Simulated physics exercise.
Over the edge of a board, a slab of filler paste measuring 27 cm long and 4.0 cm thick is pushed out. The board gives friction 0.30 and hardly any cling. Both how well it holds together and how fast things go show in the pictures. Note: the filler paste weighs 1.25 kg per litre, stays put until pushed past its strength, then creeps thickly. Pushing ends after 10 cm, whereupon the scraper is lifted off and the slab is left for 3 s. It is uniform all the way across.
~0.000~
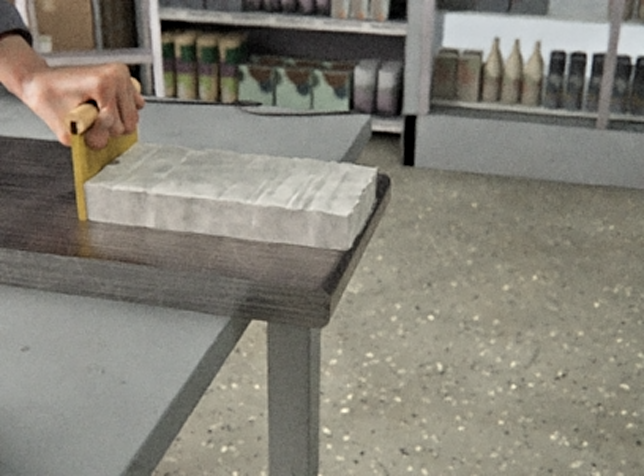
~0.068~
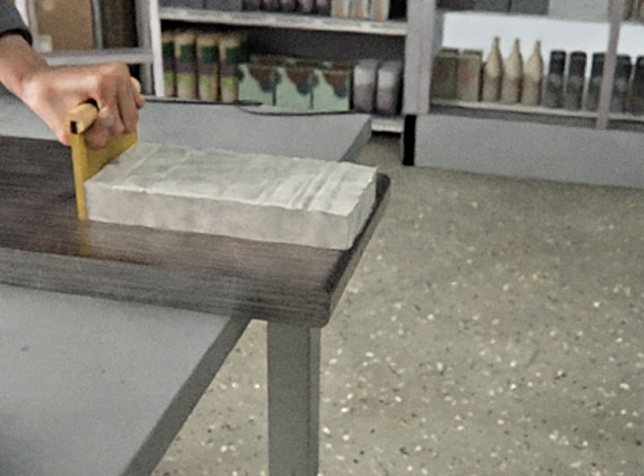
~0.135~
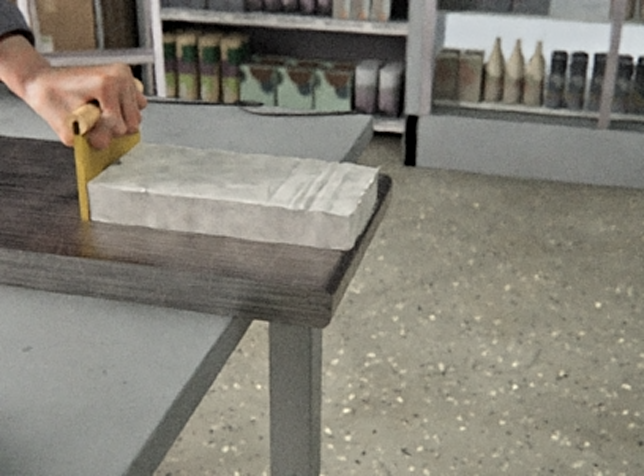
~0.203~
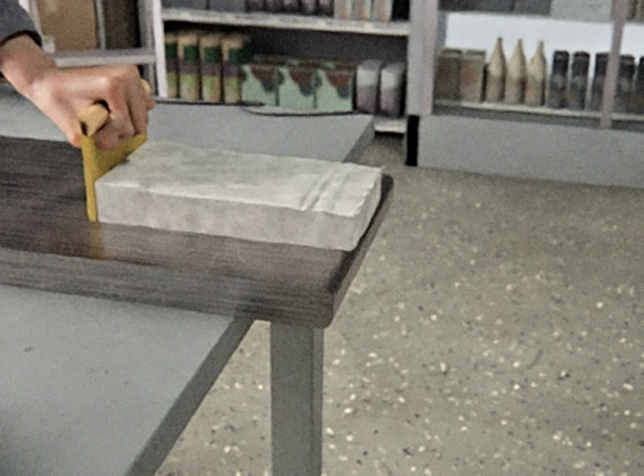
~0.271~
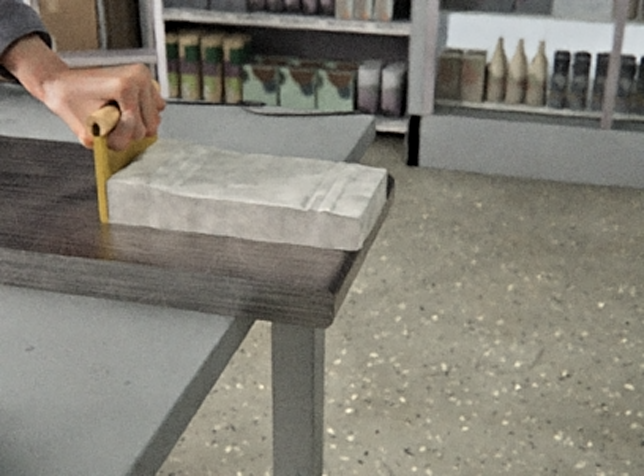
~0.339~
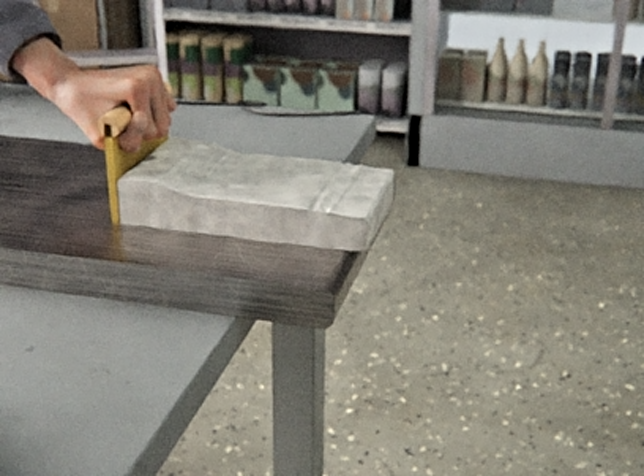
In a workshop with stocked shelves behind, a hand holds a yellow scraper against a pale rectangular slab on a dark board, then slowly pushes it a short way right until its front end slightly overhangs the board's edge.
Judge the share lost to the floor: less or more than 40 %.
Lower than 40 %.
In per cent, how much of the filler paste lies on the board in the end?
Around 70 per cent ends up on the board.
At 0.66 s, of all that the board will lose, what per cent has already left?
80 per cent.
After 0.66 s, 74 % lies on the board and 0 % has fallen.
After 1.04 s, 69 % lies on the board and 23 % has fallen.
After 1.43 s, 69 % lies on the board and 23 % has fallen.
After 1.81 s, 69 % lies on the board and 23 % has fallen.
After 3.81 s, at the end, 69 % lies on the board and 23 % has fallen.
